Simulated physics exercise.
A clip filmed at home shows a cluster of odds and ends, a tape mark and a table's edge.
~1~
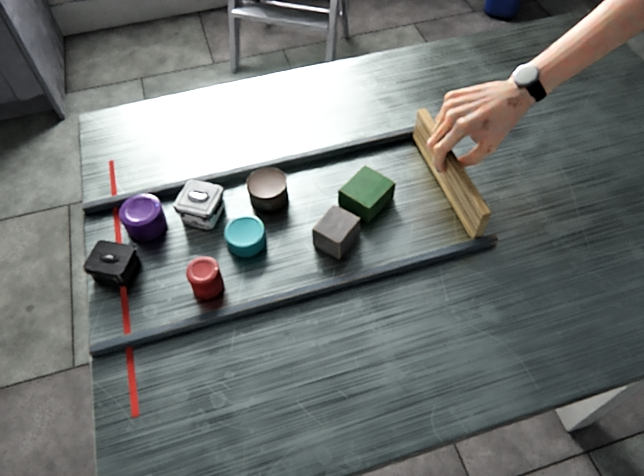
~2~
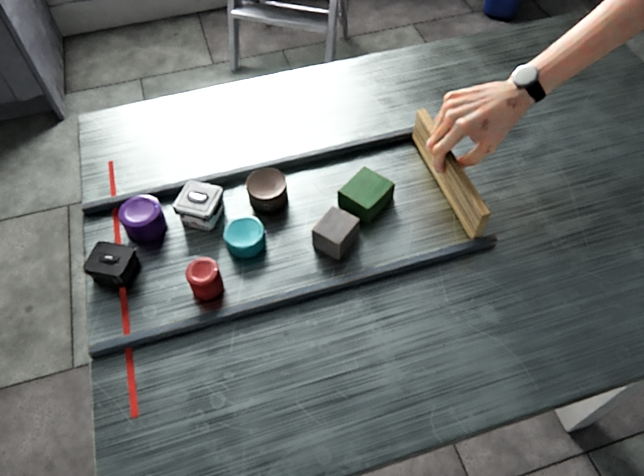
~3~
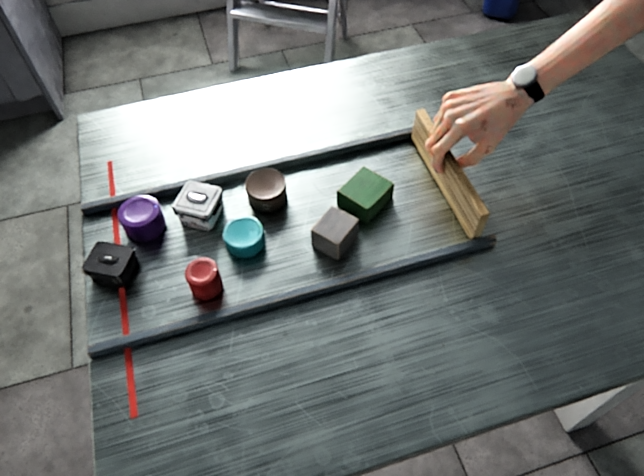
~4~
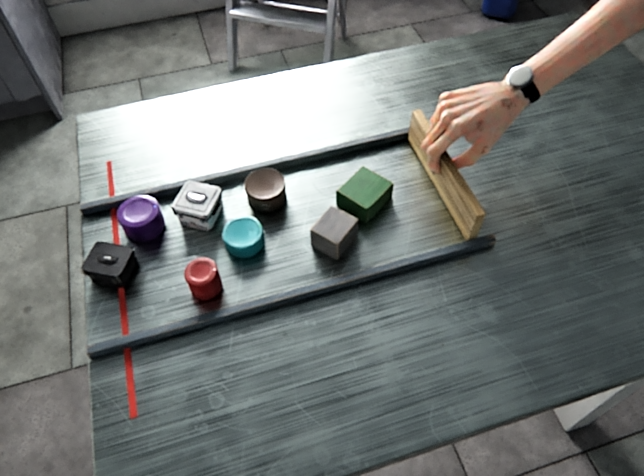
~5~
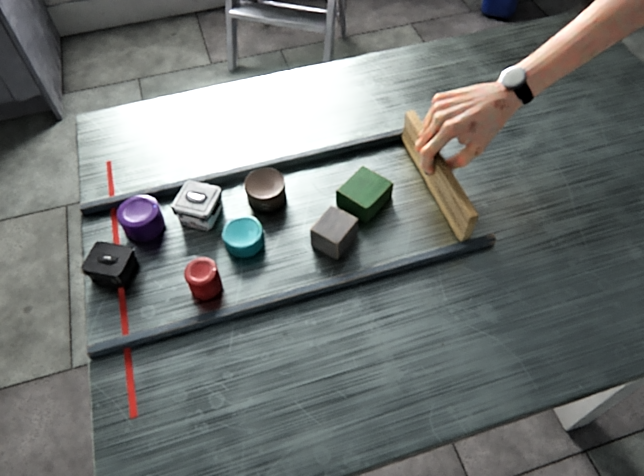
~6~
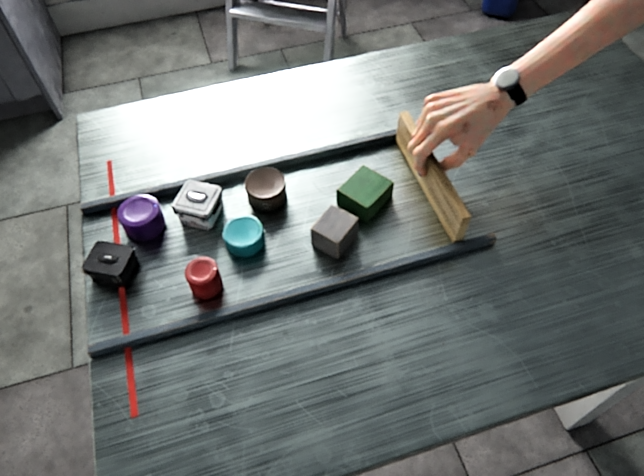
On a dark tabletop in a tiled room, small lidded containers and blocks sit between two rails, with a black case over a red tape line at the left. A hand wearing a watch holds a wooden board at the right, then slides it slightly left, while the objects stay in place.
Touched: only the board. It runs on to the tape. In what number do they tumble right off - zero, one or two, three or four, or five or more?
Five or more tumble off.
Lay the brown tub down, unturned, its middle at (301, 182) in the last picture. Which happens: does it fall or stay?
It is still up.
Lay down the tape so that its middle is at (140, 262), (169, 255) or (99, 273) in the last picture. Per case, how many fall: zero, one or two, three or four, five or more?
Tape by tape, the falls would be: Three or four, then just one or two, then five or more.
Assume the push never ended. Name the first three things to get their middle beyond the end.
The order is the purple lid, the black case, the white case.
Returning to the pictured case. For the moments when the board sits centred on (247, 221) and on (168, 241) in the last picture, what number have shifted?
First 6, after that 8.
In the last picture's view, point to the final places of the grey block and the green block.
They end up close to (101, 308) and (90, 255).
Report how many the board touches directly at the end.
All in all, 3.
A little later, none off yet; black case at rest near (112, 264); purple lid at rest near (142, 218); red lid at rest near (204, 278).
Next, none off yet; black case at rest near (112, 264); purple lid shifted about its own width near (108, 222); red lid shifted about its own width near (177, 287).
When it is over, the number that fall off is five or more; down, turquoise lid, white case, red lid, purple lid and black case.
